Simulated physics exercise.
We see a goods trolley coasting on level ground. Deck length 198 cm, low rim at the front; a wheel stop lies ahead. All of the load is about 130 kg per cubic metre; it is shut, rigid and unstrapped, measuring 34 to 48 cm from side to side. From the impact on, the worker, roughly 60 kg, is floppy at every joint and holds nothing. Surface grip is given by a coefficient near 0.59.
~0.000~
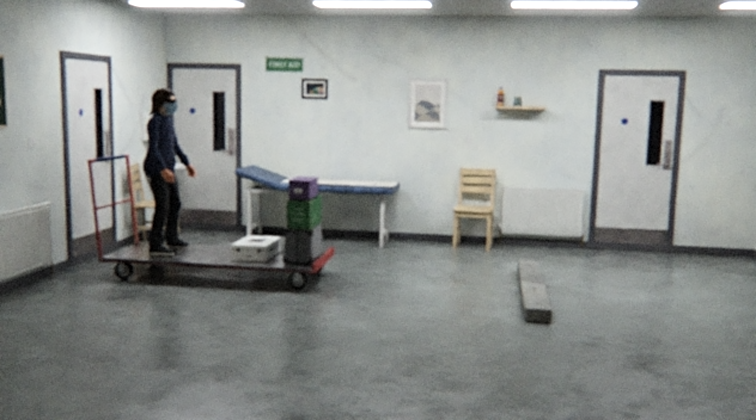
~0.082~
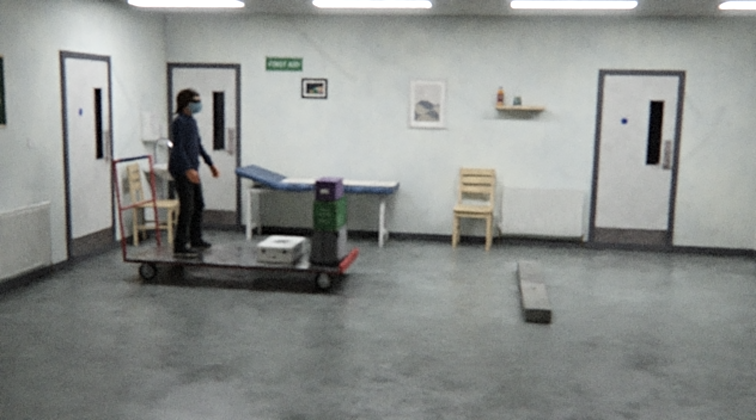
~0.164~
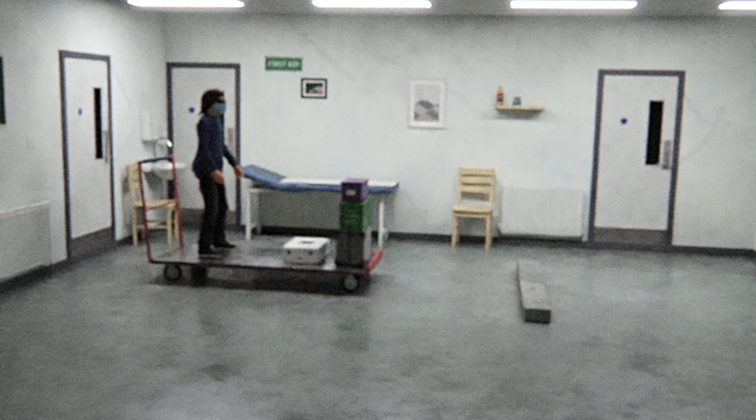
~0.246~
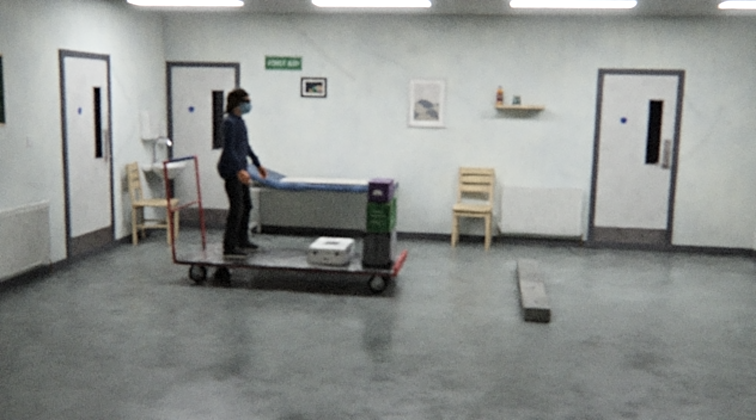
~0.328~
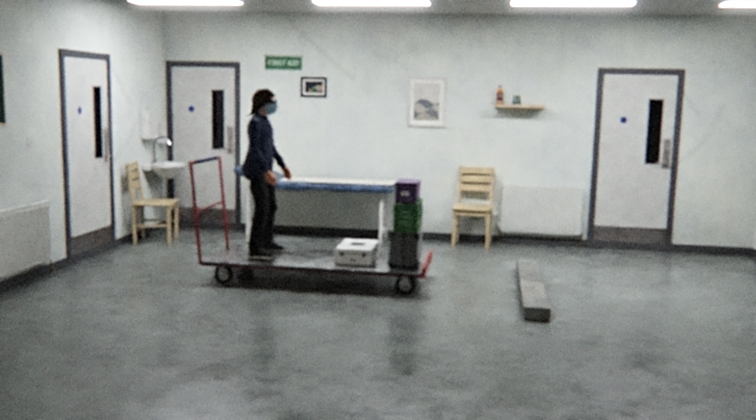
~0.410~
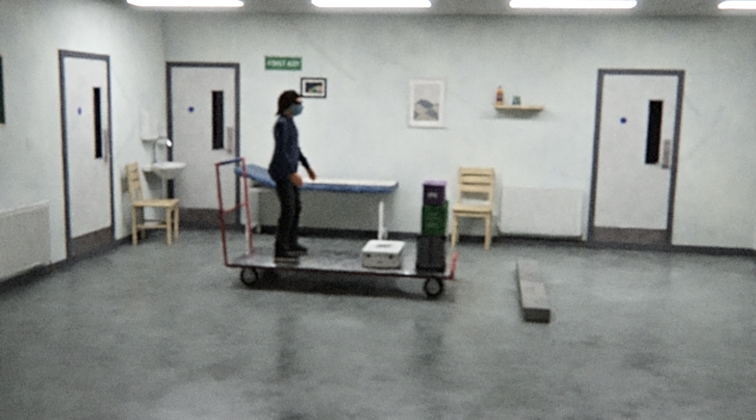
A trolley carrying a masked worker and stacked cases rolls rightward across a grey floor.
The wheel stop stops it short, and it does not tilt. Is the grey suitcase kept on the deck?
Outcome: Off.
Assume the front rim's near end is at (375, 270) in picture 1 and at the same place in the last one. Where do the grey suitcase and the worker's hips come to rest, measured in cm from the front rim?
The grey one would stop 0 cm past the front rim, and the hips 70 cm behind it.
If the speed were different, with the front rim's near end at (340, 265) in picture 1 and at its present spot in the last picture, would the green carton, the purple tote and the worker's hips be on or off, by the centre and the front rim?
In that case the green item would go over, the purple item would go over and the hips would stay put.
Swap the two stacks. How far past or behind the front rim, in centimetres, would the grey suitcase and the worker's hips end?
The grey one would end 50 cm behind the front rim, and the hips 70 cm behind it.
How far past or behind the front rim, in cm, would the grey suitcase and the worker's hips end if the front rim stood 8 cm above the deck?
Rest positions from the front rim: Grey 10 cm behind; hips 30 cm behind.
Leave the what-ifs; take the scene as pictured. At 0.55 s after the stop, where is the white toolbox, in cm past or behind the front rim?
About 40 cm behind the rim.
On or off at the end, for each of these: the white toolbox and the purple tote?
Result - white: Stays; purple: Goes over.
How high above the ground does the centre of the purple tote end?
10 cm.
Impact comes at 0.63 s.
After 1.18 s the grey suitcase is 18 cm past the rim, tilted 155°, near (551, 262) in the last picture's view.
After 1.63 s the grey suitcase is 45 cm past the rim, tilted 180°, near (582, 279) in the last picture's view.
At rest, 2.8 s, past the rim, purple tote, grey suitcase, green carton and the worker's hips; behind it, white toolbox.
